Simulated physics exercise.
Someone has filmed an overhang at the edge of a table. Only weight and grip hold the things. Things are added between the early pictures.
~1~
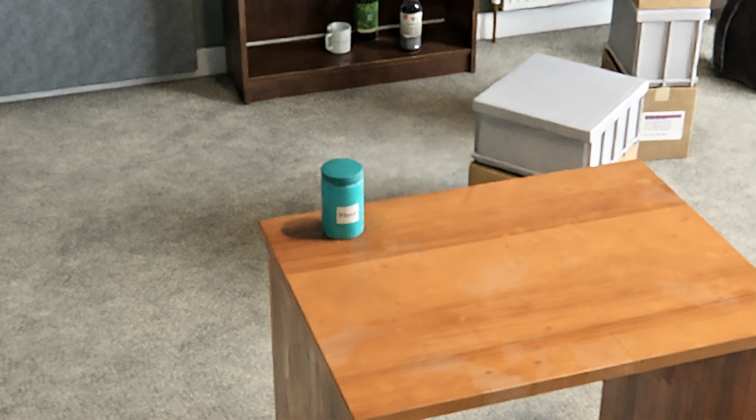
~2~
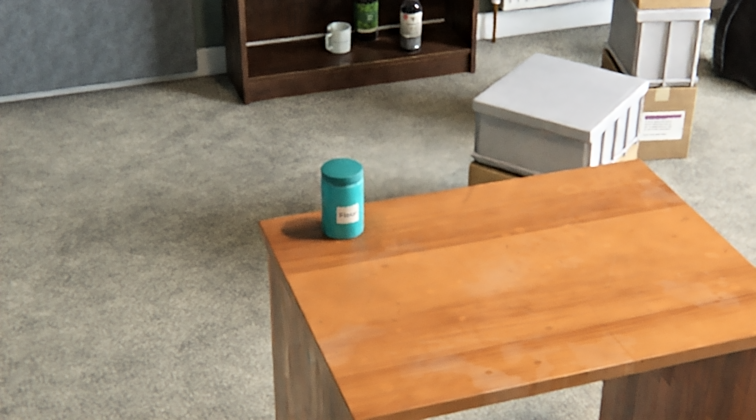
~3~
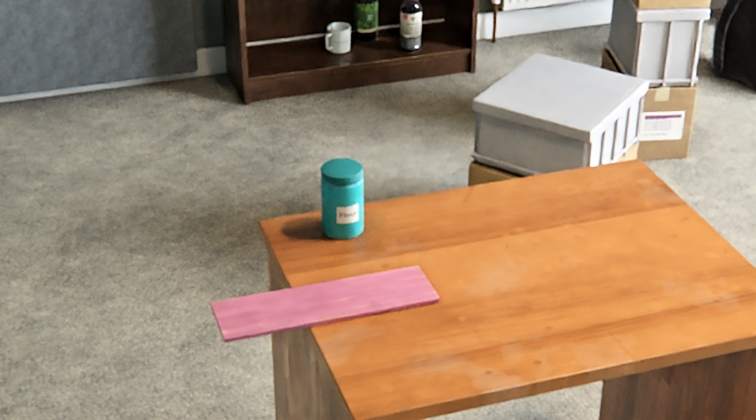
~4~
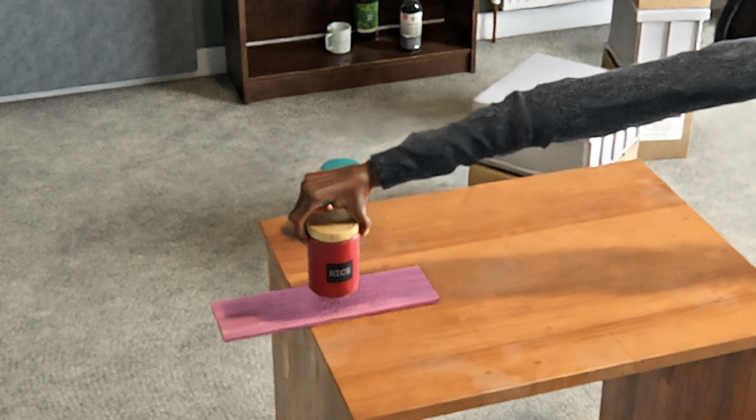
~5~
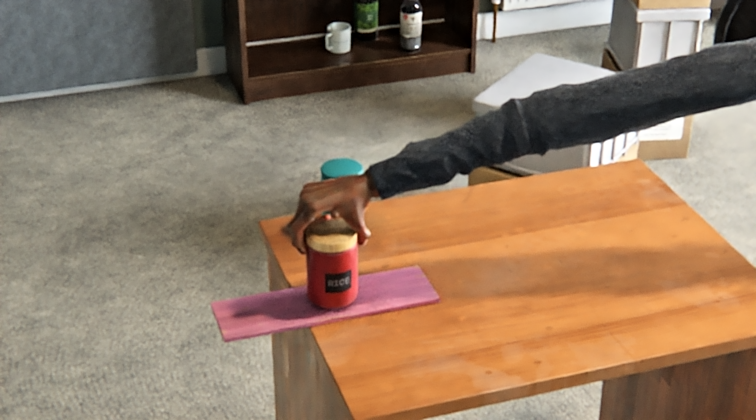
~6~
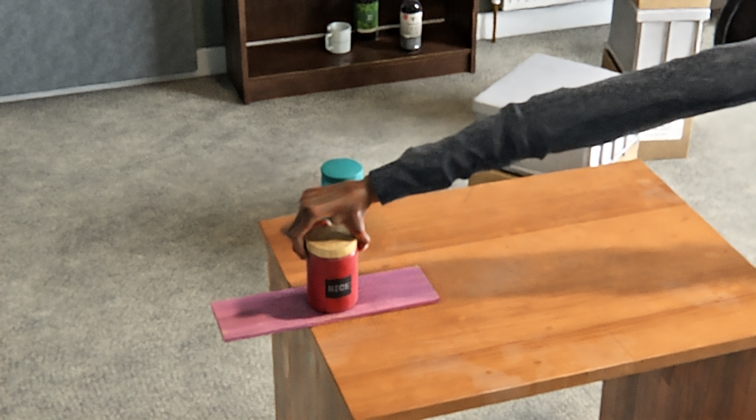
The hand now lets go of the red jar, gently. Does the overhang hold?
The board holds.
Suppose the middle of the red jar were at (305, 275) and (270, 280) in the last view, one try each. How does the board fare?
First try: It stays on the table; second try: It comes down.
Then, 0.20 s after the last picture, nothing has stirred.
Then, 0.60 s after the last picture, red jar resting near (332, 268).
At rest, all 3 in place. Seen from the same camera at the end, red jar near (332, 268). The board keeps its balance.
